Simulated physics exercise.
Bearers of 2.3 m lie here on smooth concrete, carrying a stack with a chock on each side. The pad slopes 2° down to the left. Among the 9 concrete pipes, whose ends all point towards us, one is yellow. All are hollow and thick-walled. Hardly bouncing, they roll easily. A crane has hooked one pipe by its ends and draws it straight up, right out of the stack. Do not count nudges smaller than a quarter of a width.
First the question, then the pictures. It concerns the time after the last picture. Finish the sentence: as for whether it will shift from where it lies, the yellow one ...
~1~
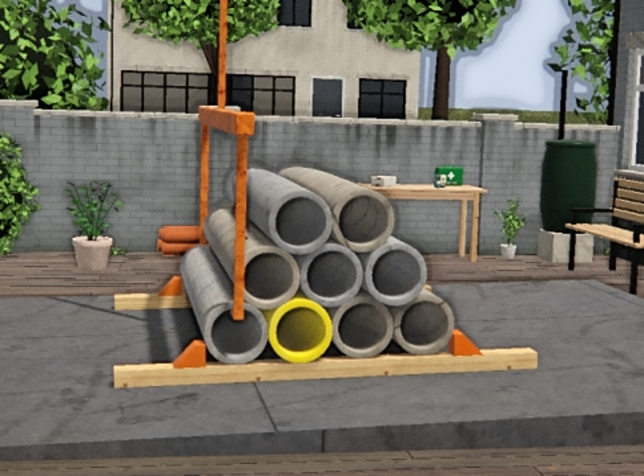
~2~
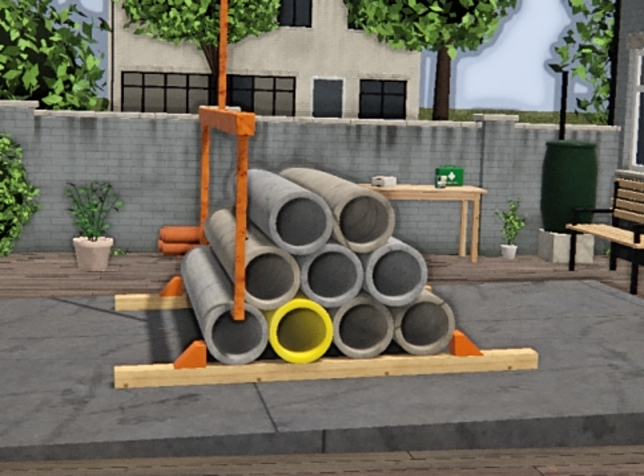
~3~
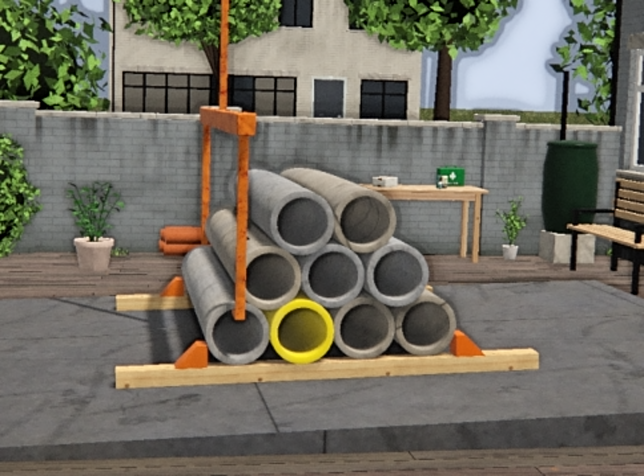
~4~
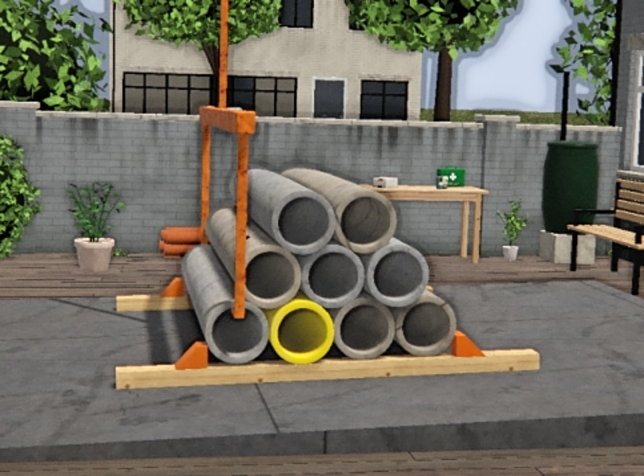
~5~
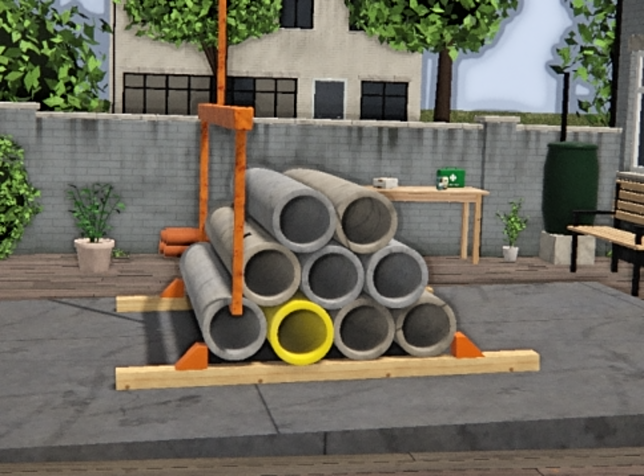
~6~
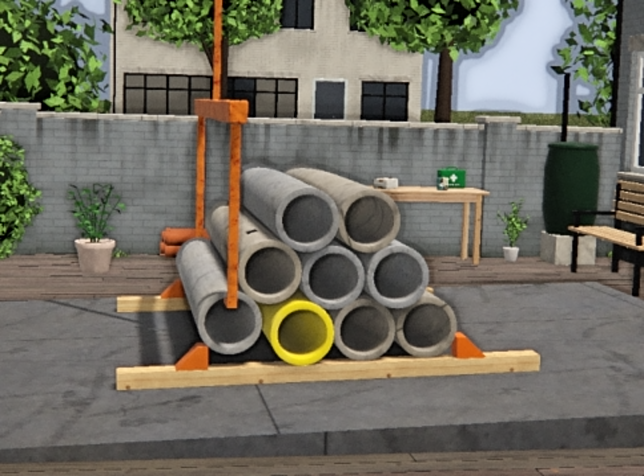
... does so.
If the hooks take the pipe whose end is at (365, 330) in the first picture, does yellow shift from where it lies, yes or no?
Lab note: In that case, yellow - no, it would not.
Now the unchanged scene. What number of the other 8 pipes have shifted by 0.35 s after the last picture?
Count at that time: 0.
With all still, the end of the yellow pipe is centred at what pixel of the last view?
Rest position in the last view: About (239, 336).
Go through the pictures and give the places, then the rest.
The first picture shows yellow at (301, 331); hooked one at (237, 334); the pad slopes 2° down to the left; 4 of the 9 form the bottom row.
The second picture shows yellow at (301, 332); hooked one at (237, 334).
The third picture shows yellow at (302, 332); hooked one at (238, 334).
The fourth picture shows yellow at (302, 333); hooked one at (237, 333), up 1 cm.
The fifth picture shows yellow at (302, 333); hooked one at (235, 329), up 4 cm.
The sixth picture shows yellow at (302, 334); hooked one at (230, 323), up 7 cm.
Then, 0.4 s after the last picture, yellow is 4 cm further left; 0 others dislodged.
Then, 0.8 s after the last picture, yellow is 14 cm further left; 4 others dislodged.
At rest (3.5 s after the last picture), yellow is 34 cm further left; 5 others dislodged.
